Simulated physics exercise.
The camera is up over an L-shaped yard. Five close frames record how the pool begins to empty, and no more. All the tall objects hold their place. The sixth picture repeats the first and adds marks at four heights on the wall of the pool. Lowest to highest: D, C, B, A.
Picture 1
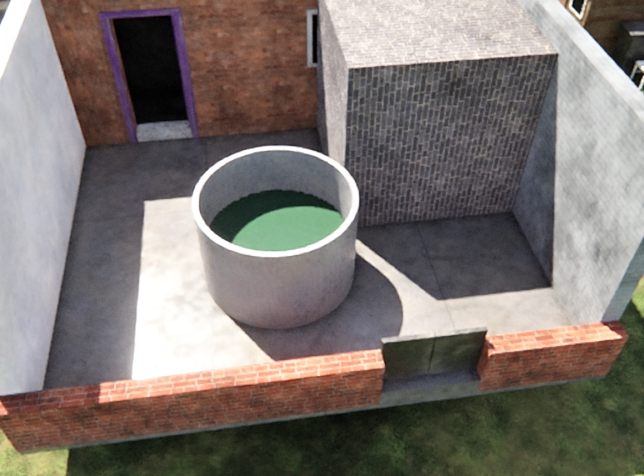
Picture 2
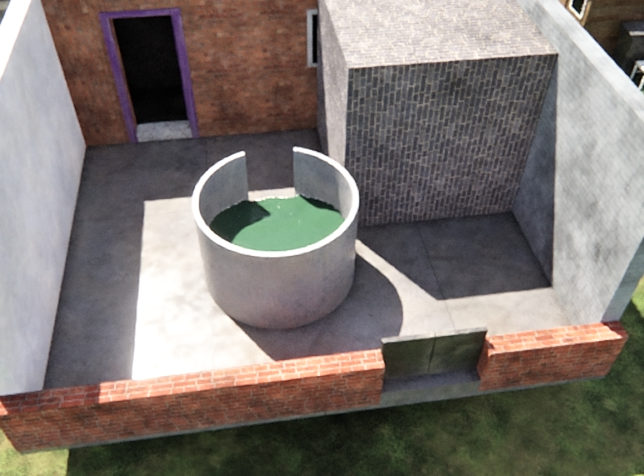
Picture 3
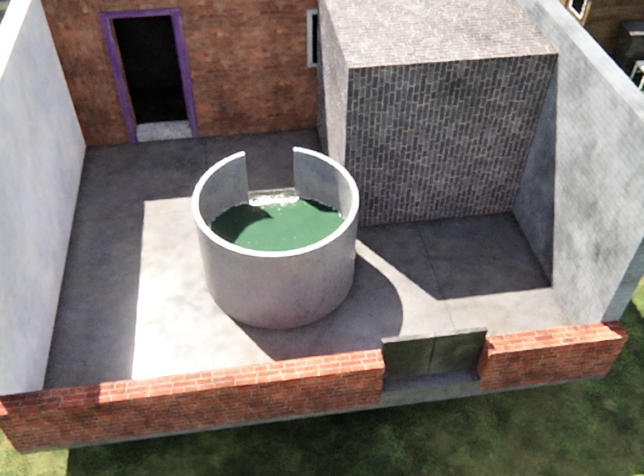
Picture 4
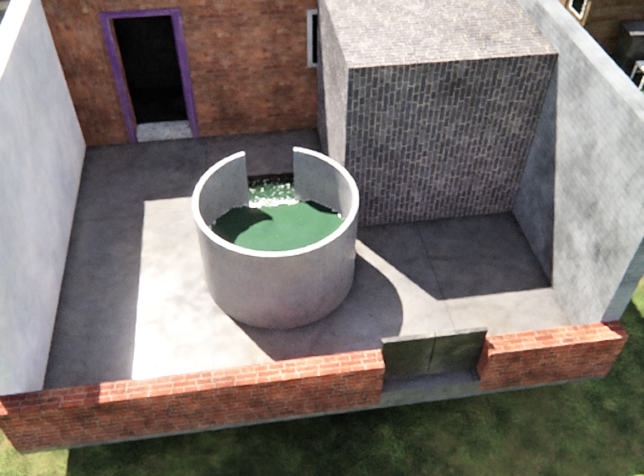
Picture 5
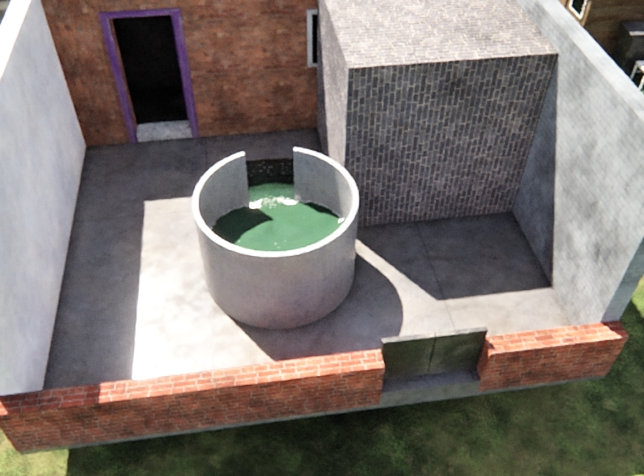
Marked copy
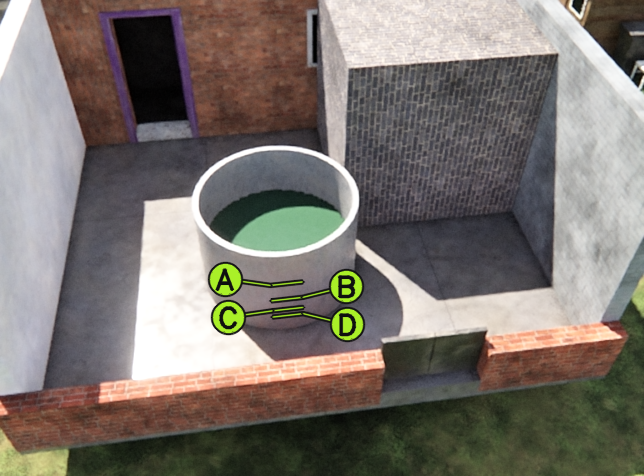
A round concrete pool of green water in a walled yard suddenly had a gap in its back rim, and white, foamy water poured out through it and spread across the ground behind.
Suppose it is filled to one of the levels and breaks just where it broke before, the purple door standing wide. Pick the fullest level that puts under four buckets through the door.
Line A just does it.
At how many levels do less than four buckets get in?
All four.
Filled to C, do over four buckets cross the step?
No, not at all.
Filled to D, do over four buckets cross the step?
No.
On the marked copy, A at (286, 283); B at (287, 299); C at (287, 309); D at (288, 315); from the bottom up D, C, B, A.
For line A, a bucket or two gets in.
For line B, nothing gets over.
For line C, nothing gets over.
For line D, nothing gets over.
